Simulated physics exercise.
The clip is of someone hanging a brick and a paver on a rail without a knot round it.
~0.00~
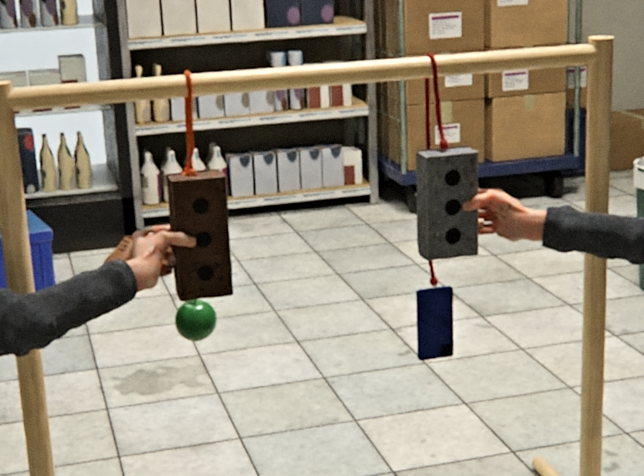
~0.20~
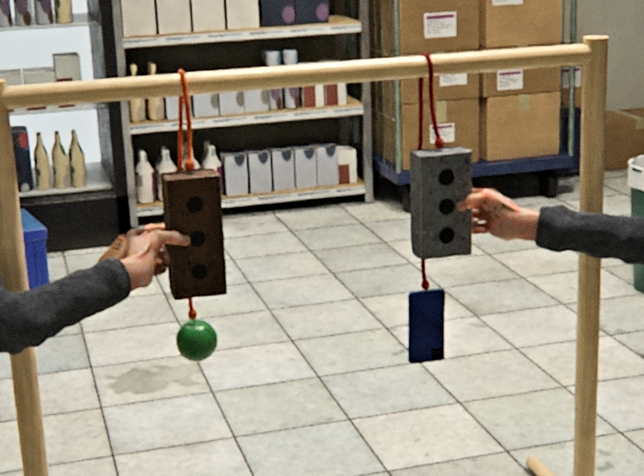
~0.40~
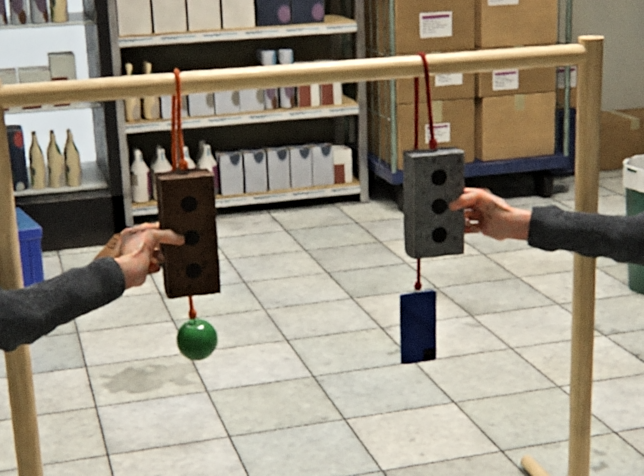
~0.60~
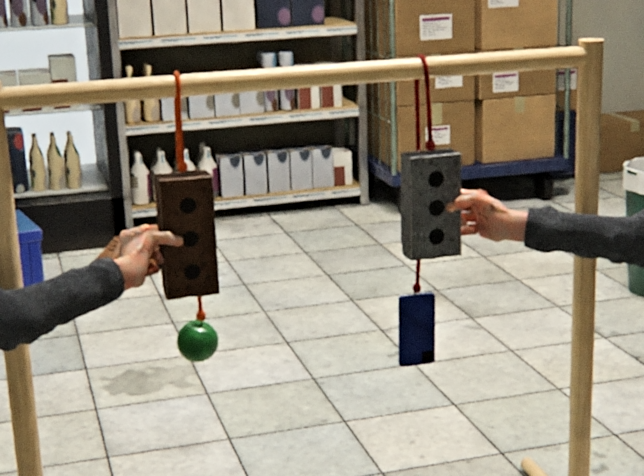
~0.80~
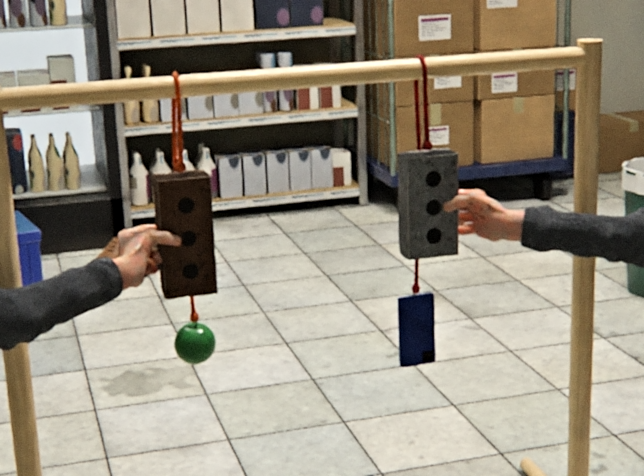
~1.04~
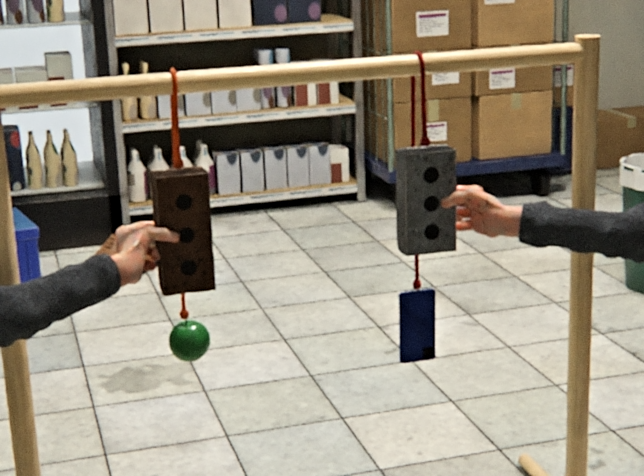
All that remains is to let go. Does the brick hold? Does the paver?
In the end the brick drops, the paver pulls its rope through.
After 1.50 s, brick on the floor; paver dropping near (427, 376).
After 1.82 s, brick on the floor; paver on the floor.
In the end, brick on the floor; paver on the floor. The brick pulls its rope through and the paver runs down to the floor.
